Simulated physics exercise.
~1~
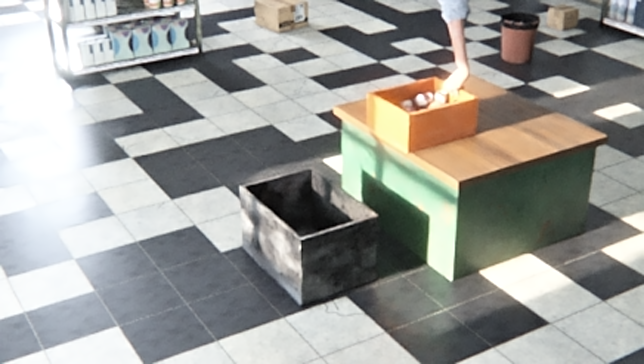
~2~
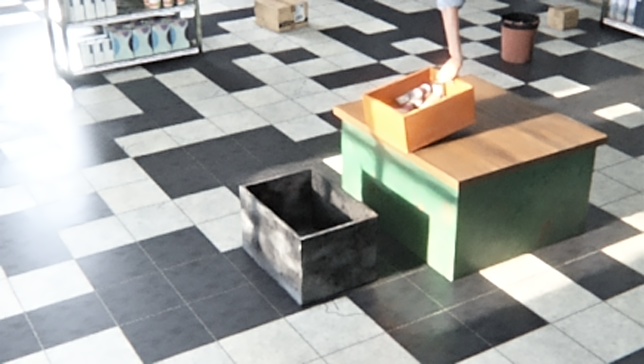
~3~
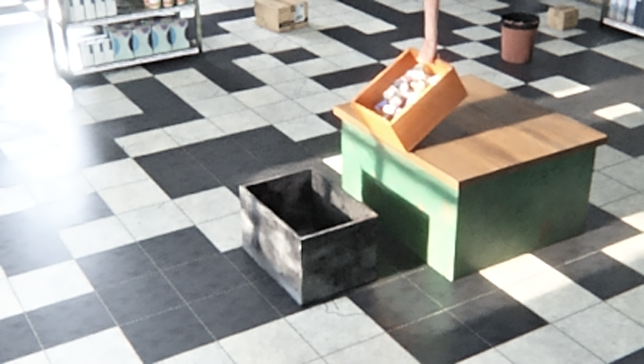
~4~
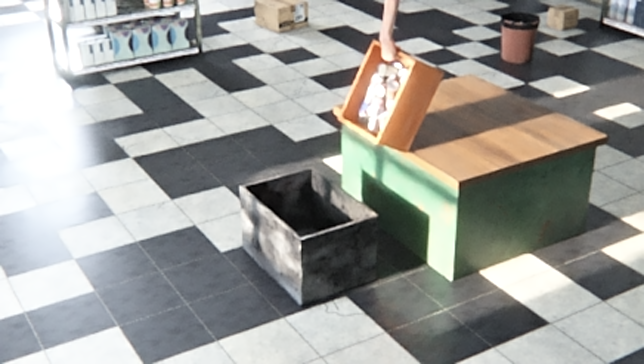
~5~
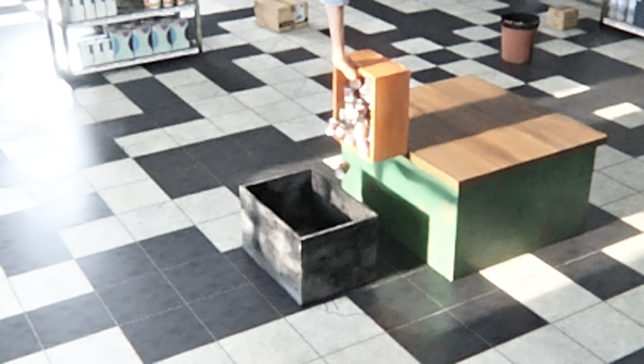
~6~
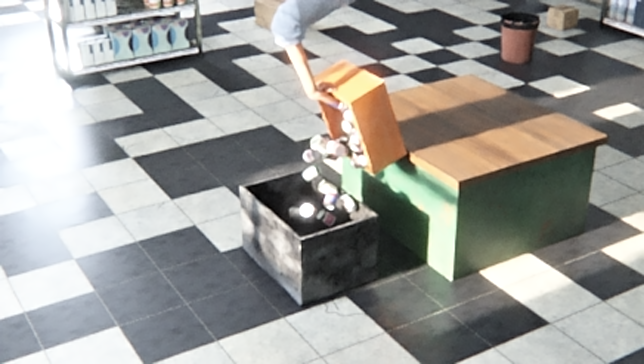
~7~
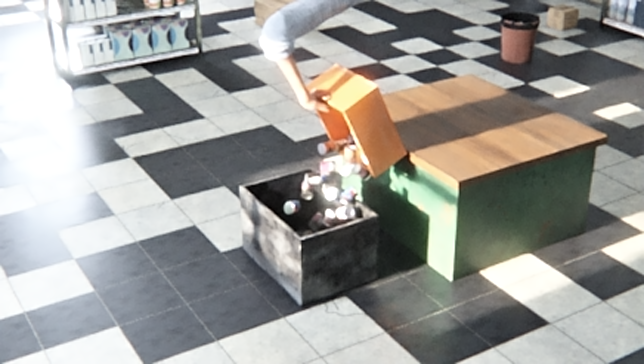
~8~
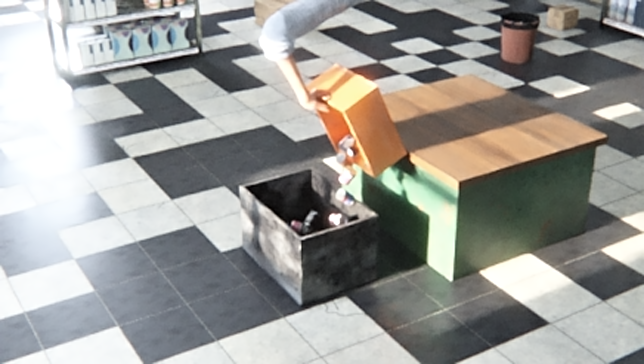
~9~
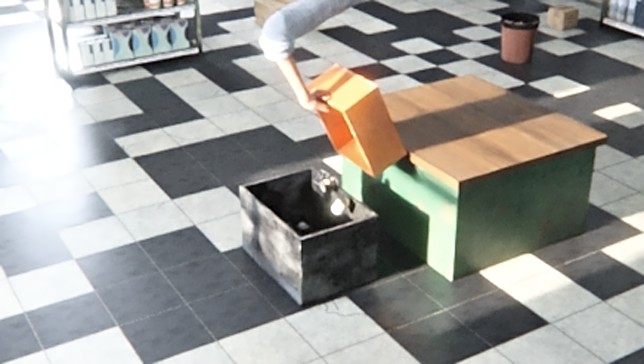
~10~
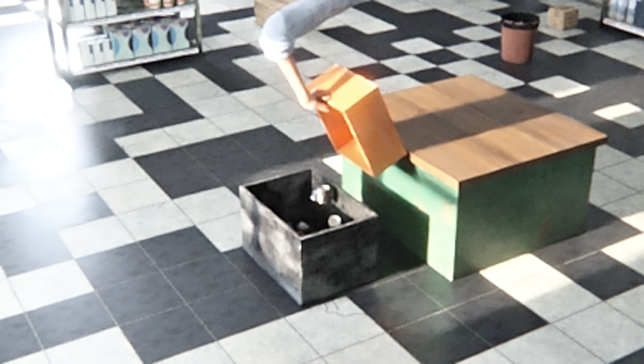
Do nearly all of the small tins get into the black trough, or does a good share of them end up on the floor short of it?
They get into the black trough. No tins can be seen on the floor short of it at the end, so the share that fell short is well under one in six.
